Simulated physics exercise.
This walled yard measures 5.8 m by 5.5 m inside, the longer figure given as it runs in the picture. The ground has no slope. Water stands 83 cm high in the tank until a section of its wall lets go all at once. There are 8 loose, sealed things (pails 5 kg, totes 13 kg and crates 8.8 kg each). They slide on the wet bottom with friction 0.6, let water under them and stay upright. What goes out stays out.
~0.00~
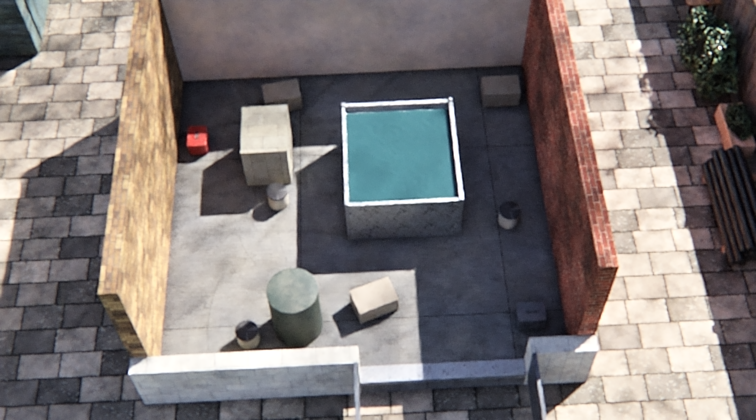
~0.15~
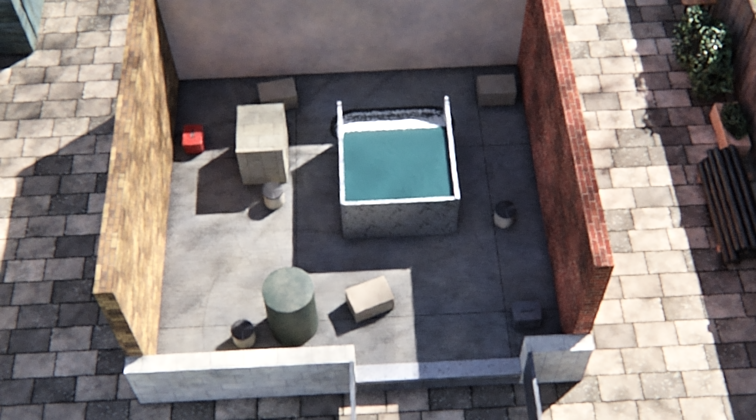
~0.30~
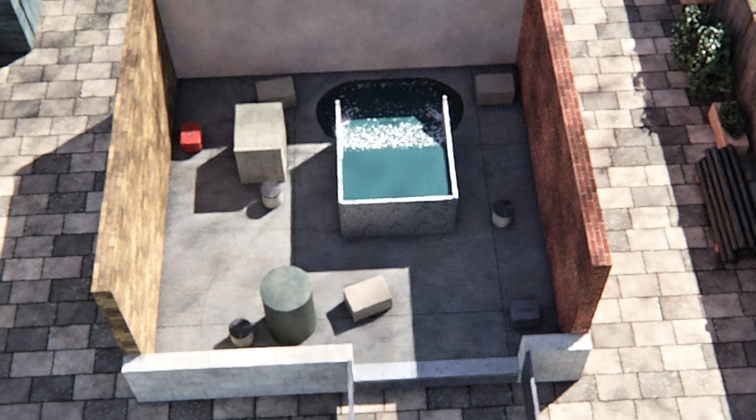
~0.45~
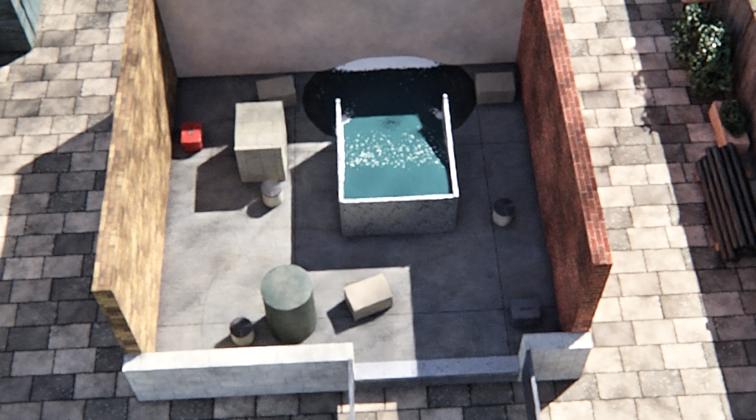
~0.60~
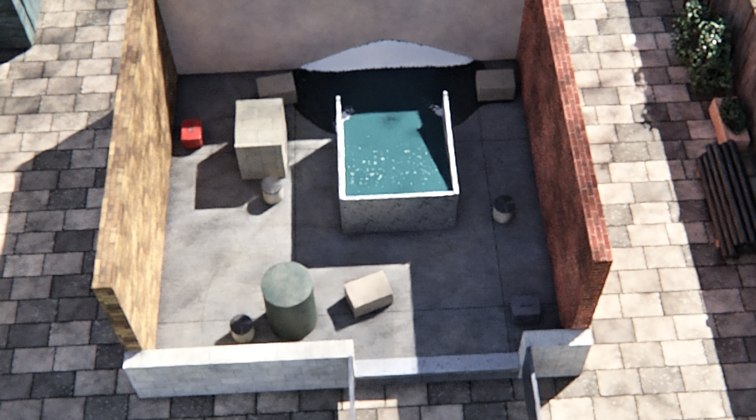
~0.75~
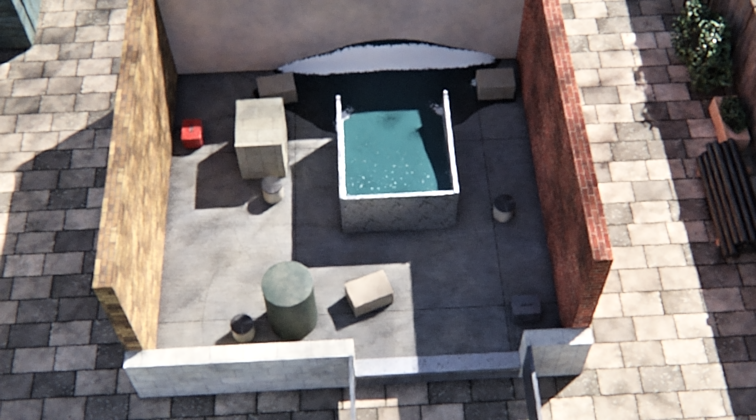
Water pouring over the far side of a raised square tank and spreading along the yard's back wall, the scattered objects unmoved.
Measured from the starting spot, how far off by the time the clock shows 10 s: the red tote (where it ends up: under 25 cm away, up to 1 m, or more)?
Red tote travels far.
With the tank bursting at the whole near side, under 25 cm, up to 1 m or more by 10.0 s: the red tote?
Then the red tote holds its place.
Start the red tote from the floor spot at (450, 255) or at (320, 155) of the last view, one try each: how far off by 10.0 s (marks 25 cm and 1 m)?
In that order: It stays put; it barely shifts.
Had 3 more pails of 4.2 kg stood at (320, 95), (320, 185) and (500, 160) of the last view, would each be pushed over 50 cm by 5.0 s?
In that order: Over, short of it, past it.
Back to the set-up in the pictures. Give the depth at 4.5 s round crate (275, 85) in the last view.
Roughly 4 cm.
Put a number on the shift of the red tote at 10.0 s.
About 250 cm.
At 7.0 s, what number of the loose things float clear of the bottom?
2 of them.
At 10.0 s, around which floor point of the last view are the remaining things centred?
Around (350, 259).
After 2.0 s the red tote is near (192, 130), 0.0 m from its start, aground; 0 of 8 are out; 0 afloat.
After 4.5 s the red tote is near (250, 258), 2.6 m from its start, aground; 3 of 8 are out; 1 afloat.
After 7.0 s the red tote is near (253, 260), 2.7 m from its start, aground; 3 of 8 are out; 2 afloat.
After 10.0 s the red tote is near (253, 260), 2.7 m from its start, aground; 4 of 8 are out; 2 afloat.
